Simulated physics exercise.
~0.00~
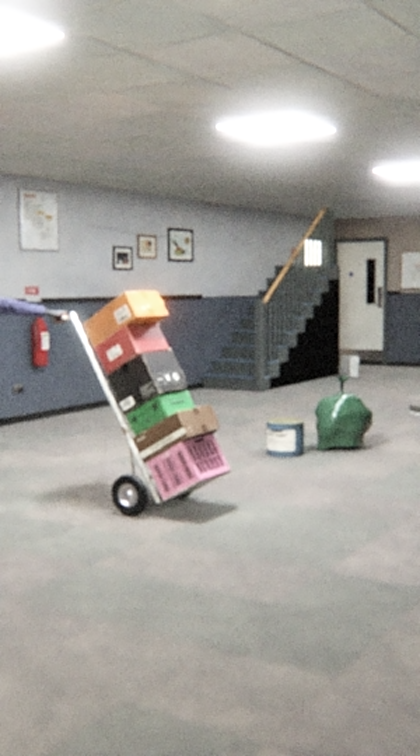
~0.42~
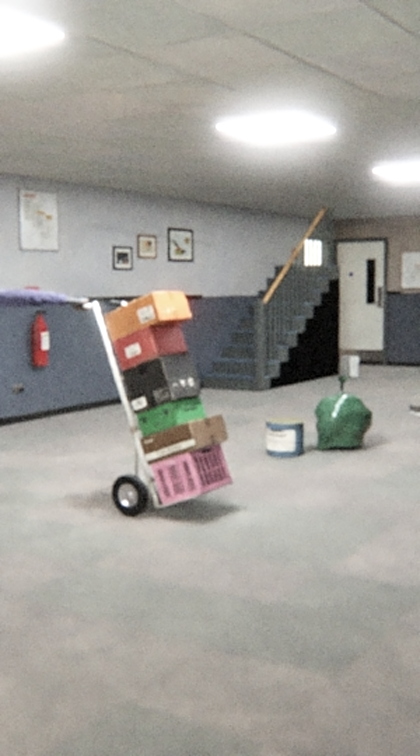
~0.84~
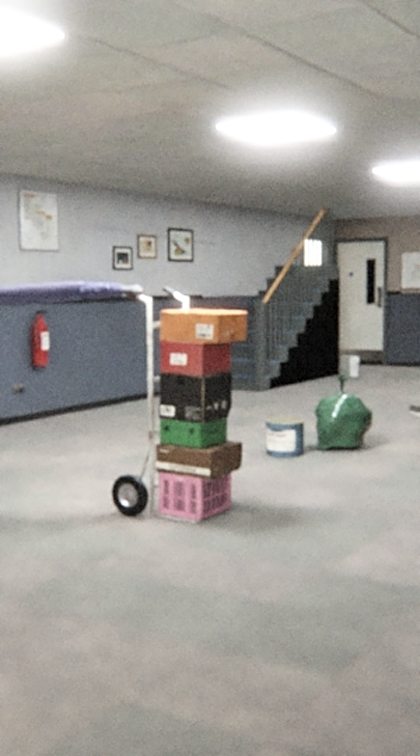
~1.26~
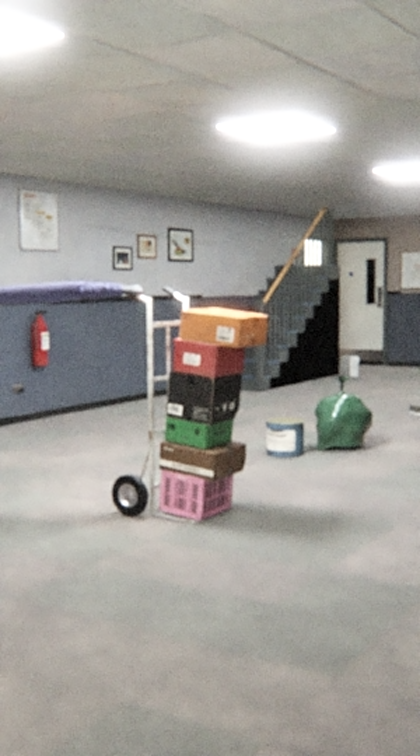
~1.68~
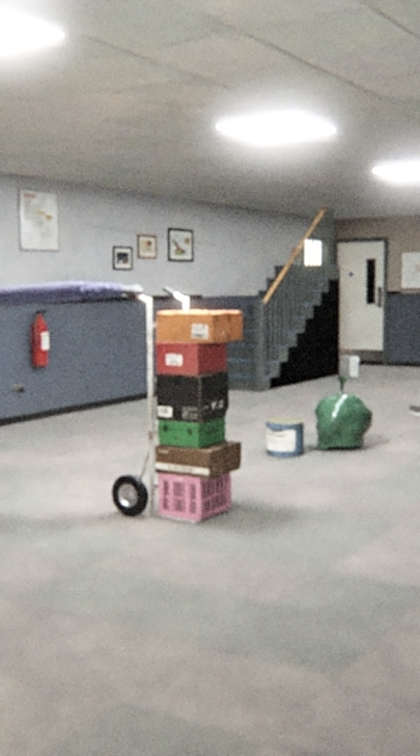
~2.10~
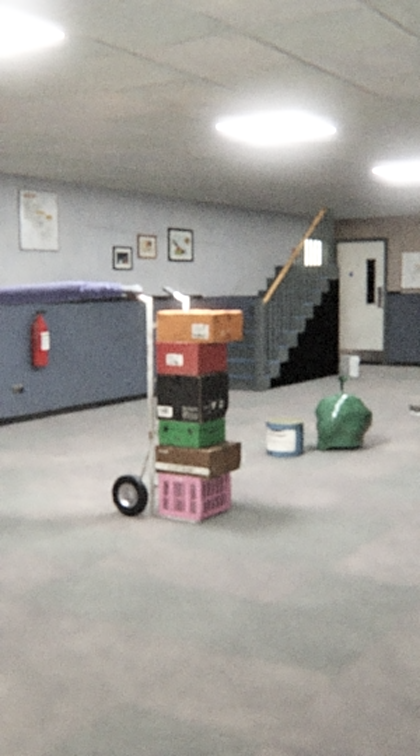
We see a hand truck stacked with six boxes and crates tilted back toward the left in a basement-like room; an arm swings it upright, the upper boxes shift to the right and settle back slightly, and the whole stack ends up standing on the truck.
